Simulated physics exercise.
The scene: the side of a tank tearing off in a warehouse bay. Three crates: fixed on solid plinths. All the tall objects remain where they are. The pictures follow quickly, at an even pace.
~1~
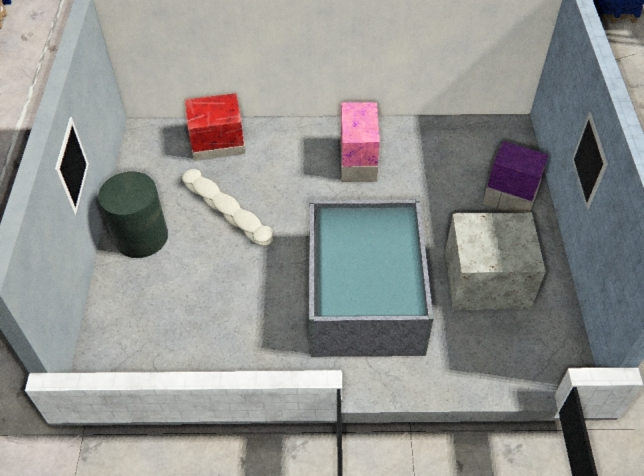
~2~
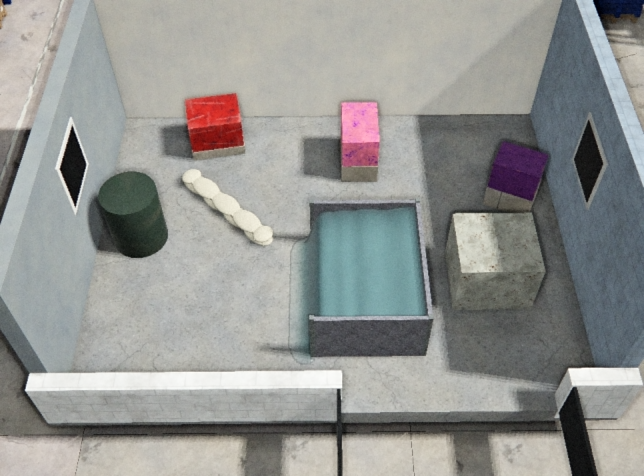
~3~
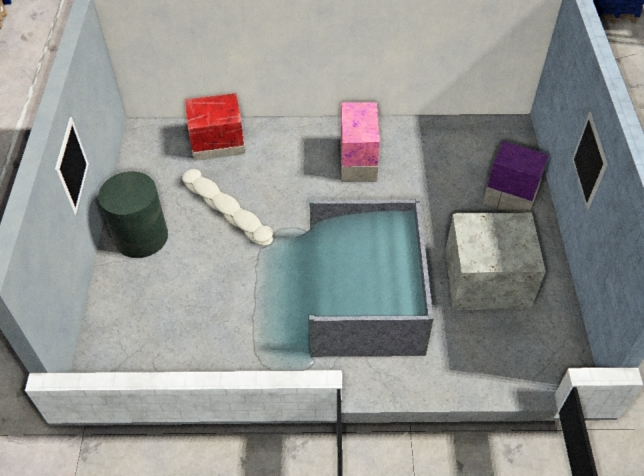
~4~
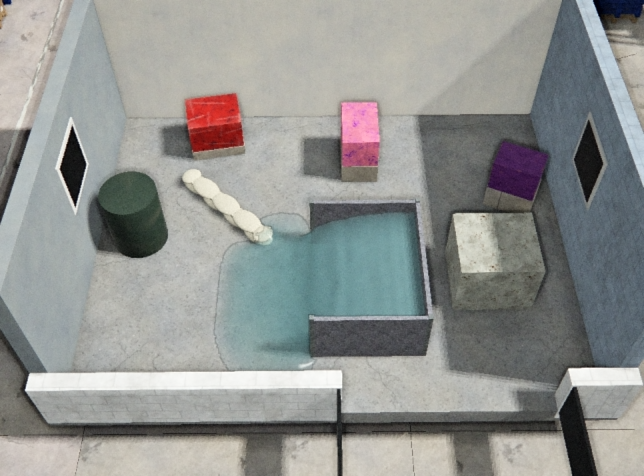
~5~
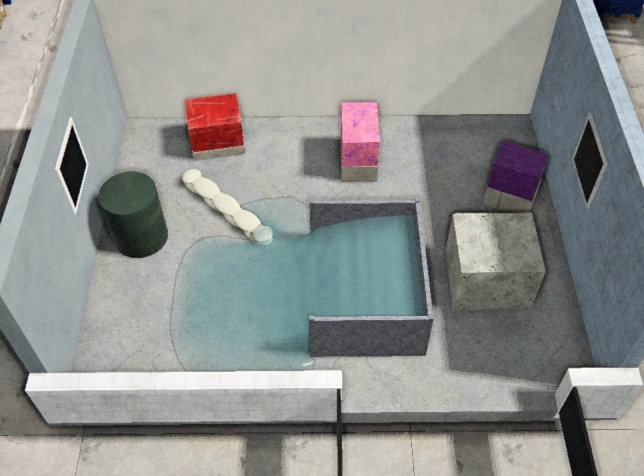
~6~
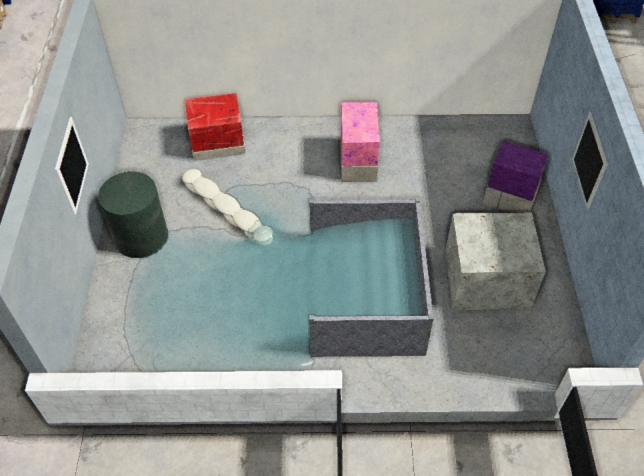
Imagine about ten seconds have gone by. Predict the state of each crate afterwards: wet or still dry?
Afterwards, the pink crate is still dry; the purple crate is still dry; the red crate is wet.
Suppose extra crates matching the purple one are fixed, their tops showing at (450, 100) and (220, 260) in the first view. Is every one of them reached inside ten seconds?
Crate one avoids the flood; crate two is touched by the flood.
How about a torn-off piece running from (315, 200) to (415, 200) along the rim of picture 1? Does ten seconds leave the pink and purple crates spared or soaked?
Note: Pink crate is overtopped; purple crate is left dry.
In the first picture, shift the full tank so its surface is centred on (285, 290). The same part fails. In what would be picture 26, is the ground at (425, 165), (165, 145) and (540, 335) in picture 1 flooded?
As listed: Dry, covered, free of water.
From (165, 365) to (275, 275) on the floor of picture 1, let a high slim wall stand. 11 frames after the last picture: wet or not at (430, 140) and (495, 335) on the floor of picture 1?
In order, I'd call them bare and bare.
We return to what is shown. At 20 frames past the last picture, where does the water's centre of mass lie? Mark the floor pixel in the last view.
That puts it at around (203, 274).
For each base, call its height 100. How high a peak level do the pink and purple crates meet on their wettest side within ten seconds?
Around 40 in a hundred for the first and 20 in a hundred for the second.
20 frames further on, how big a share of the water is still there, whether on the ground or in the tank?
About 100 per cent.
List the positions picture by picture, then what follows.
The first picture shows the water tank at (368, 260) is whole and still.
In the second picture, the front is at (309, 361), out from the gap at (315, 285).
In the third picture, the front is at (279, 369), out from the gap at (315, 286).
In the fourth picture, water pours out at (315, 287) and has run to a hidden place.
In the fifth picture, the front is at (189, 366), out from the gap at (315, 288).
In the sixth picture, the front is at (134, 288), out from the gap at (315, 288).
A moment on, water covers 40 % of the floor; the pink crate not reached, the purple crate not reached, the red crate water round its plinth.
Next, water covers 45 % of the floor; the pink crate not reached, the purple crate not reached, the red crate water round its plinth.
Then, water covers 50 % of the floor; the pink crate water round its plinth, the purple crate not reached, the red crate water round its plinth.
Later, water covers 80 % of the floor; the pink crate water round its plinth, the purple crate not reached, the red crate water round its plinth.
In the end, water covers 95 % of the floor; the pink crate stayed above the water, the purple crate stayed above the water, the red crate was topped.
